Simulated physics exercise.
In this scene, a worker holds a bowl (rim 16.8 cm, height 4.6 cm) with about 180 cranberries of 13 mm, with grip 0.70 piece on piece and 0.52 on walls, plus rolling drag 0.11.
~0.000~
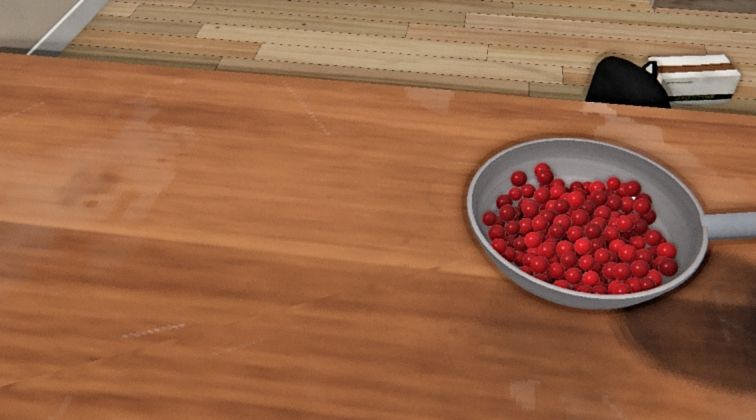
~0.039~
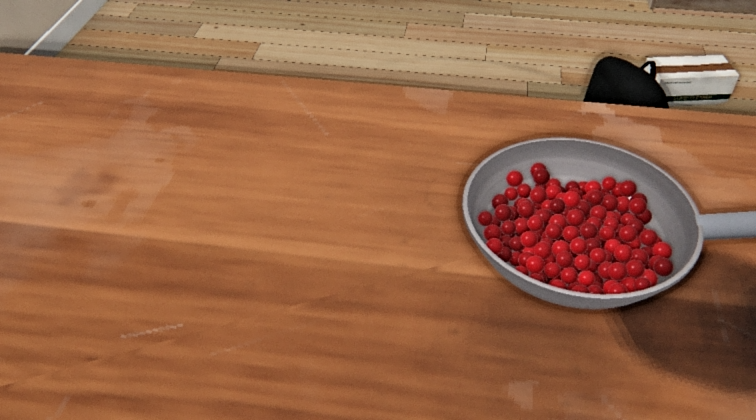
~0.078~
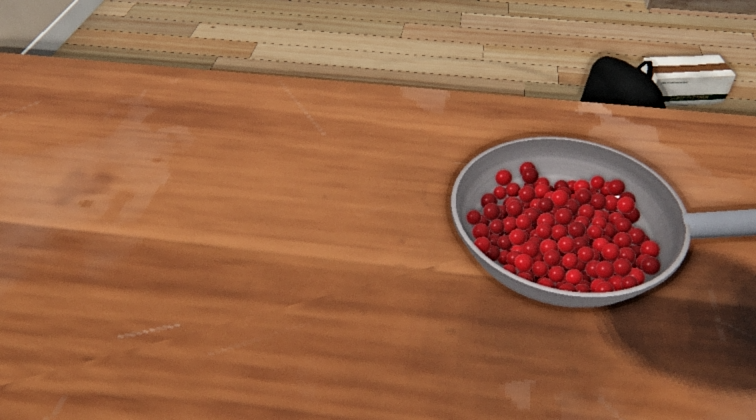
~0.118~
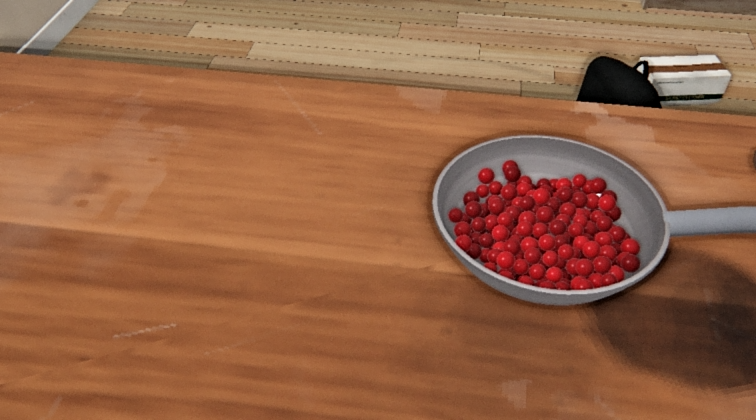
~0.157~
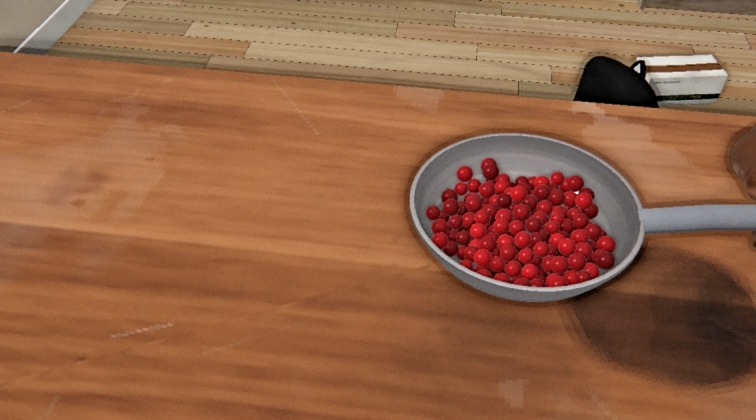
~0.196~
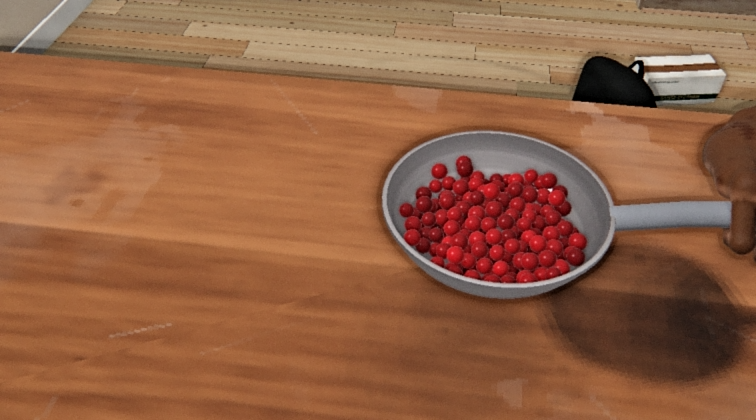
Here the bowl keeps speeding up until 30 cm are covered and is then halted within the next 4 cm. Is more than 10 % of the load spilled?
No.
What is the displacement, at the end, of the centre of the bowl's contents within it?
Around 3.0 cm.
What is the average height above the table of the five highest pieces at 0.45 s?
Roughly 16 cm.
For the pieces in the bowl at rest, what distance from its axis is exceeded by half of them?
Somewhere close to 4.5 cm, I reckon.
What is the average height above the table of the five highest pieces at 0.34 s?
Height: Roughly 16 cm.
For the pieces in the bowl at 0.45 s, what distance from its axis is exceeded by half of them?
I'd put it at around 4.0 cm.
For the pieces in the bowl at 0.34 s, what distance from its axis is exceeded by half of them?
Distance: Some 4.0 cm.
After 0.34 s, tilt 0 degrees; bowl 100 %; middle of all pieces near (355, 211).
After 0.45 s, tilt 0 degrees; bowl 100 %; middle of all pieces near (203, 195).
After 0.56 s, tilt 0 degrees; bowl 100 %; middle of all pieces near (108, 177).
After 0.66 s, tilt 0 degrees; bowl 95 %, in the air 5 %; middle of all pieces near (107, 178).
At rest (1.2 s), fallen left of where it stops 5 %, bowl 95 %.
